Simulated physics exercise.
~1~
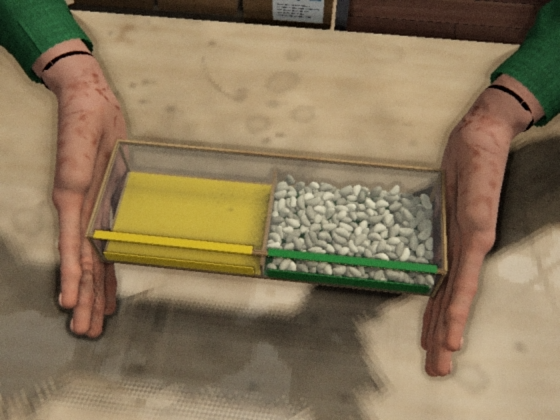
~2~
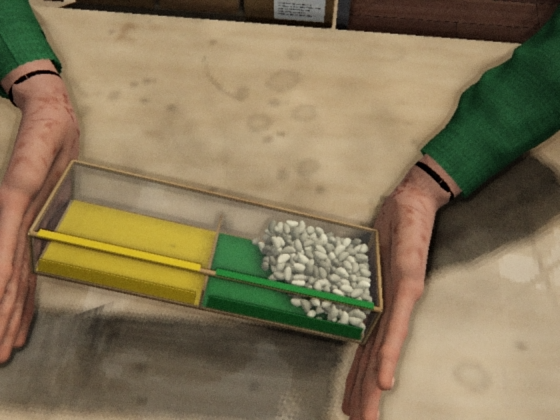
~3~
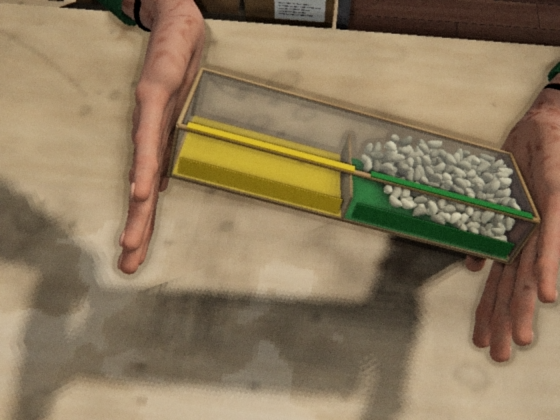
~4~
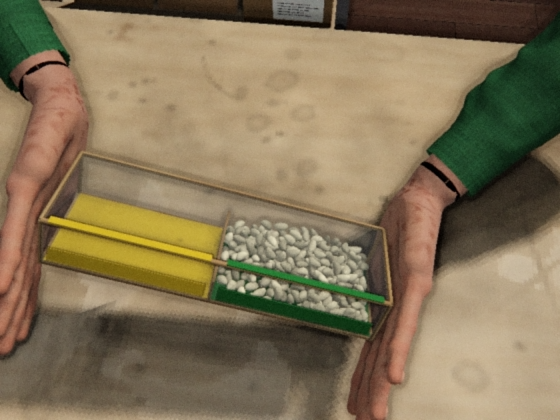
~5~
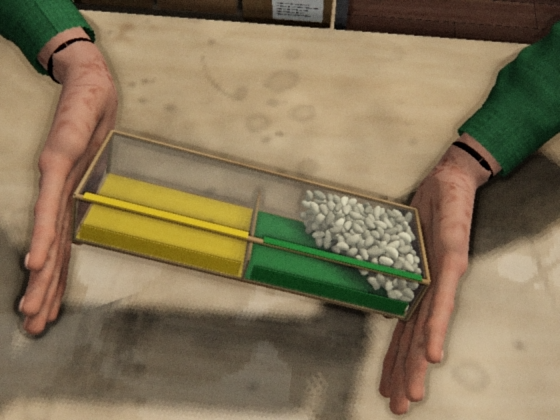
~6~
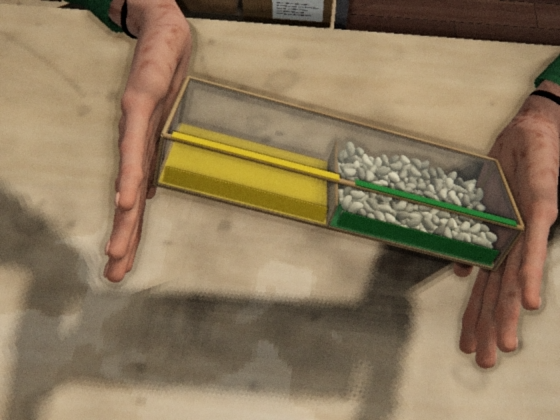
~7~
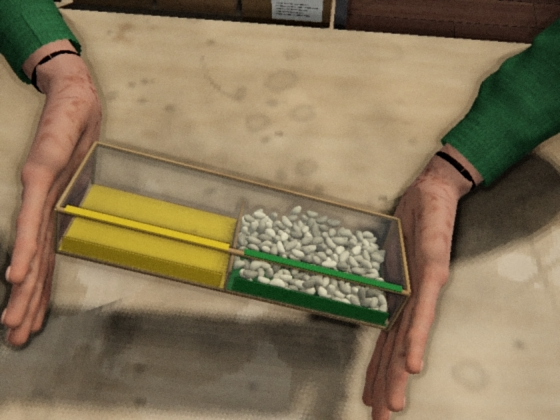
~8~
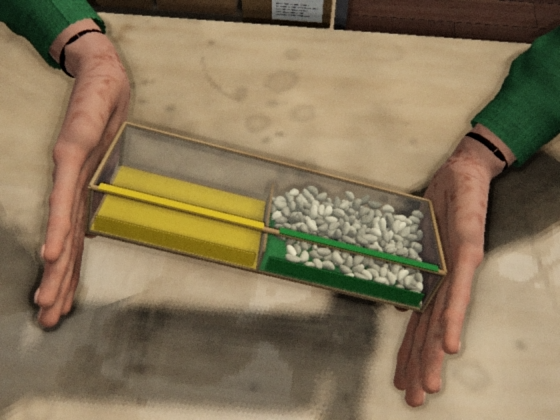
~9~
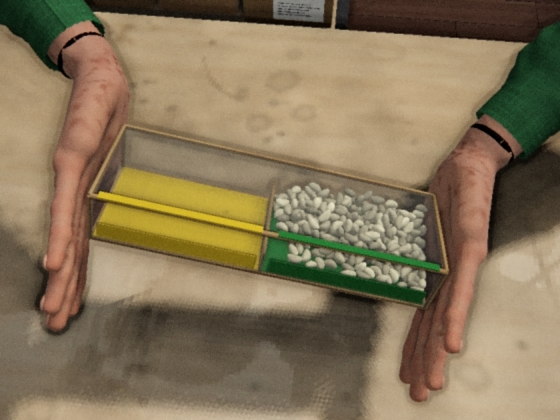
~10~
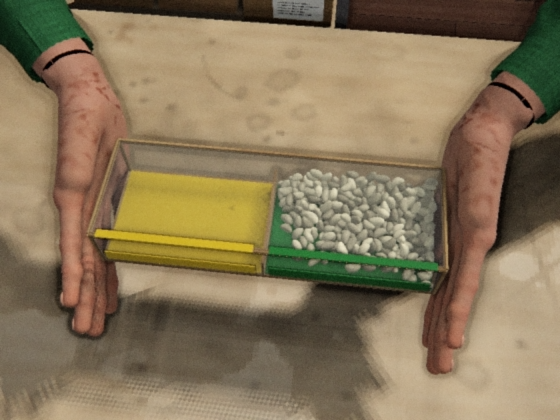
We see two hands holding a clear-lidded box with a yellow section and a green section full of white beans, tilting it down to the right and swinging it about before bringing it level, the beans still all on the green side.
